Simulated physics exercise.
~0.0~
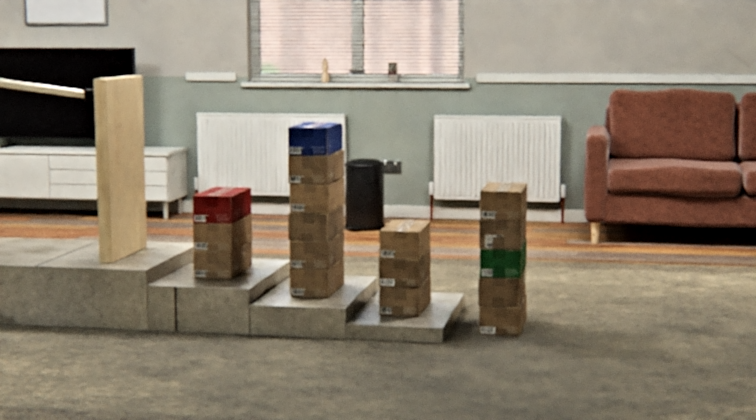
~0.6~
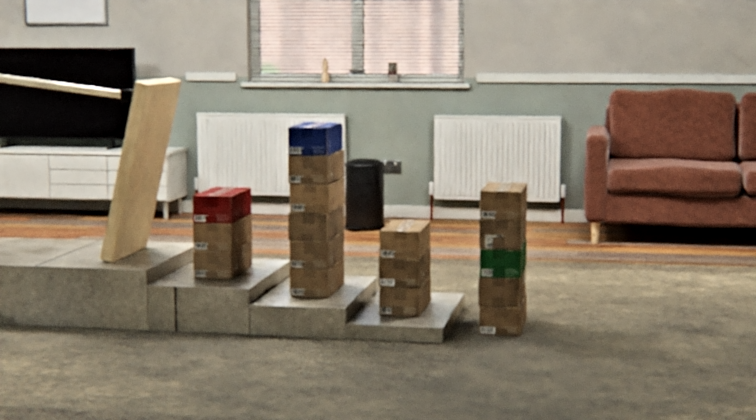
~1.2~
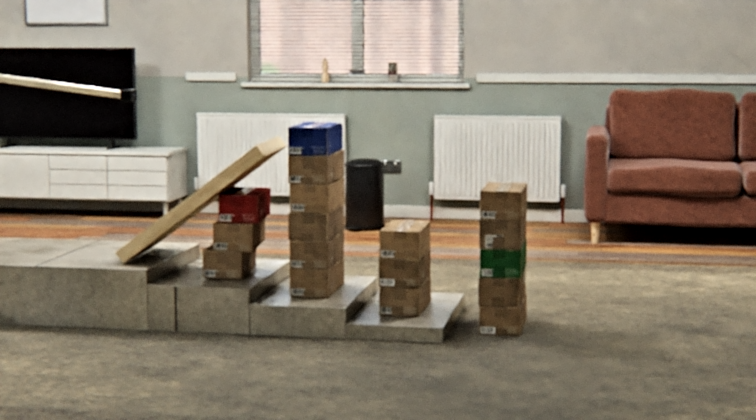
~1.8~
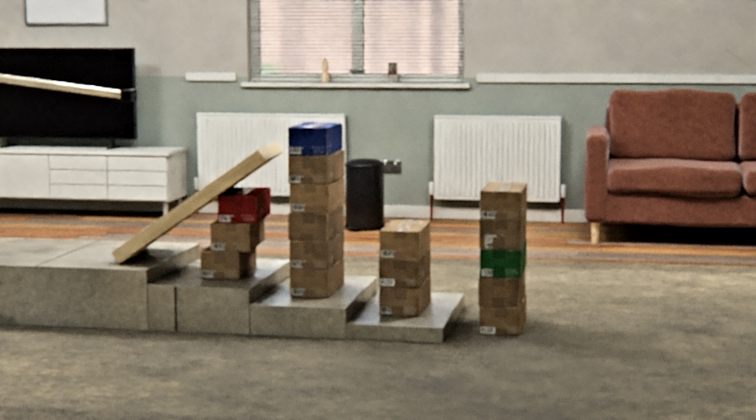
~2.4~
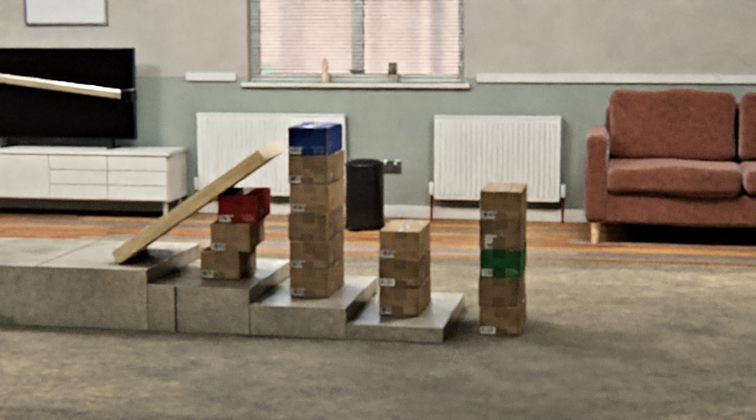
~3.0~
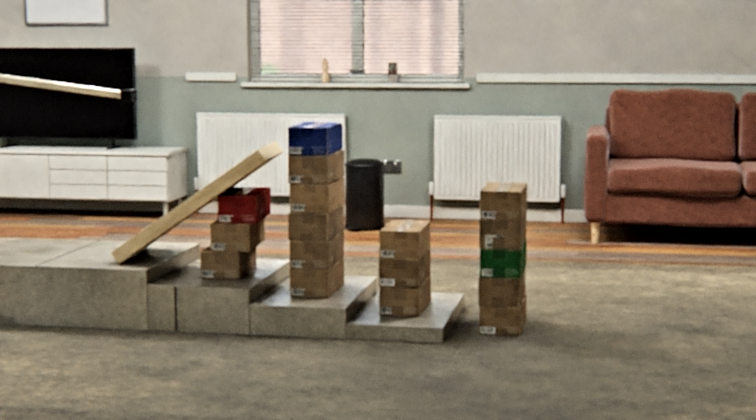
At first, a tall wooden board stands upright on the top step at the left, beside four separate stacks of brown boxes, some marked by a red, blue or green box. A thin pole reaching in from the left moves right as the board tips toward the stacks. The board falls against the nearest, short stack, pushing its red top box and the boxes beneath slightly to the right. It then settles at a slant, resting against that stack. The shifted red box stays up, and the other three stacks remain standing in place.
